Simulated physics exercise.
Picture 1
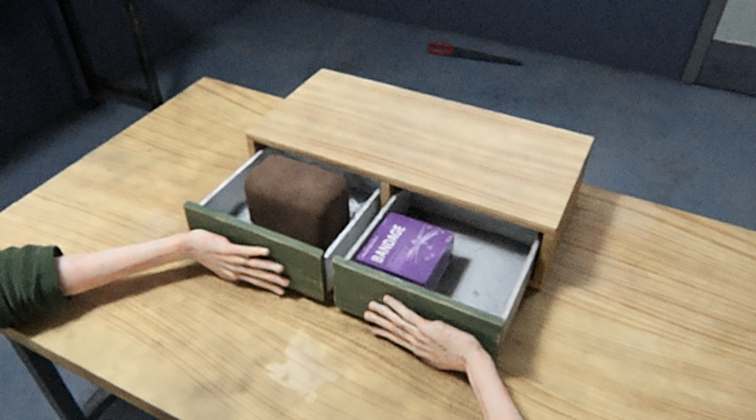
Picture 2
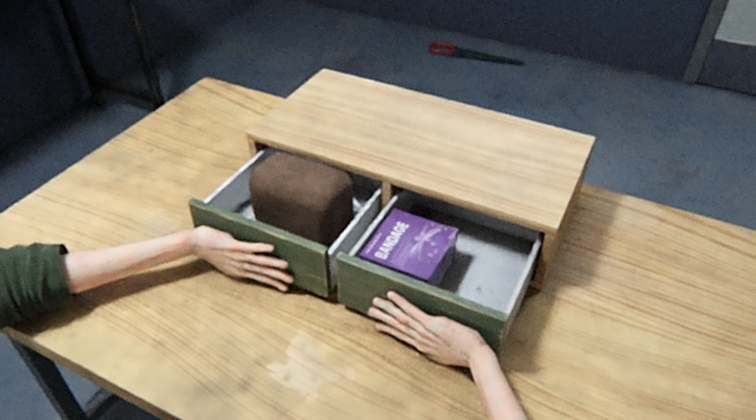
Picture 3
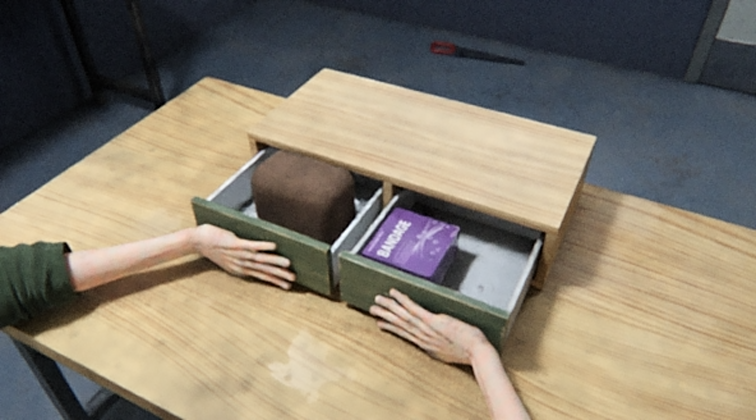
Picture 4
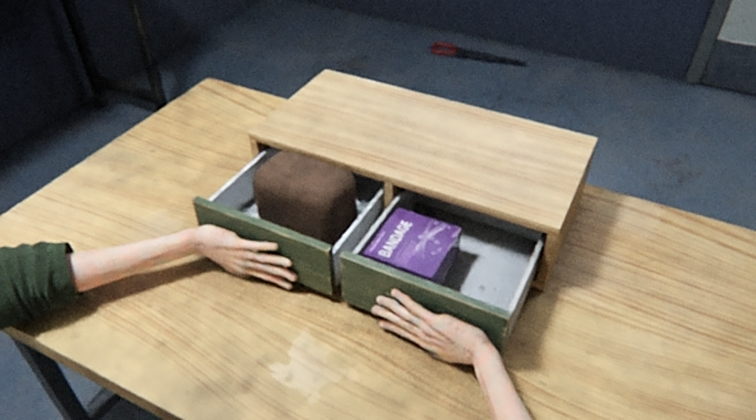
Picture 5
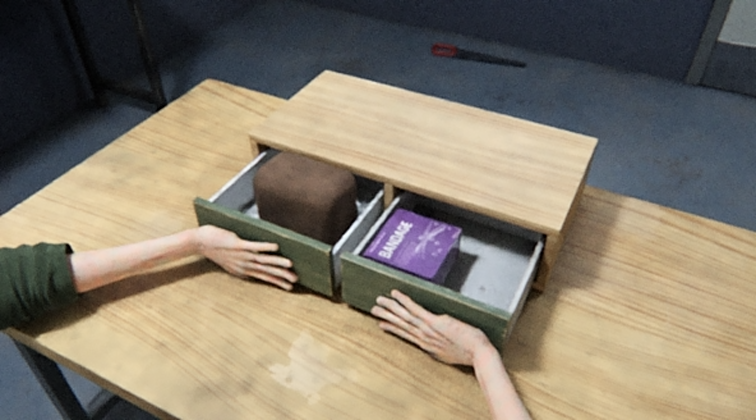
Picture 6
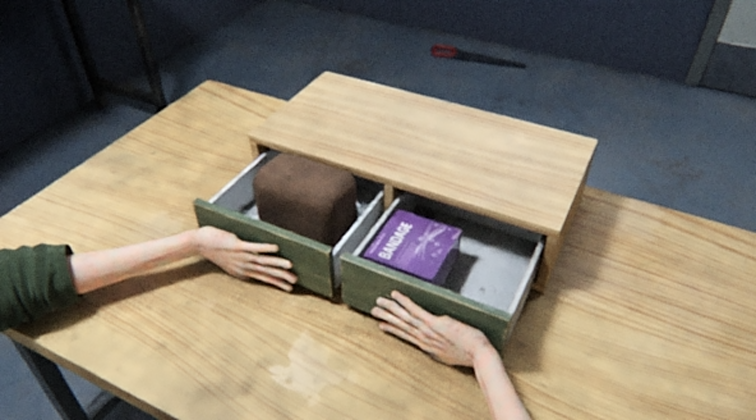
The video shows two hands resting against the fronts of two open green drawers in a wooden chest, one holding a brown loaf and the other a purple bandage box; the drawers barely shift and otherwise stay wide open.
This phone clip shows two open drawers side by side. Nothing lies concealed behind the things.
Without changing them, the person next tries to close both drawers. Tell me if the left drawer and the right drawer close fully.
In the end the left drawer is most likely going to get stuck; the right drawer is most likely going to slide home.
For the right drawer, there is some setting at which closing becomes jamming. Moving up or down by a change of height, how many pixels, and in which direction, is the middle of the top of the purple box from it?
Shift: Approx. 12 px, direction up.
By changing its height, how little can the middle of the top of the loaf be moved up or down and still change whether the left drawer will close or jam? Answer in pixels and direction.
Roughly 16 pixels down.
Then, 0.34 s on from there, left drawer starting in; right drawer starting in.
Then, 0.54 s on from there, left drawer about half in; right drawer about half in.
Then, 0.78 s on from there, left drawer stopped, still ajar; right drawer nearly in.
In the end, the left drawer stays ajar; the right drawer shuts flush.
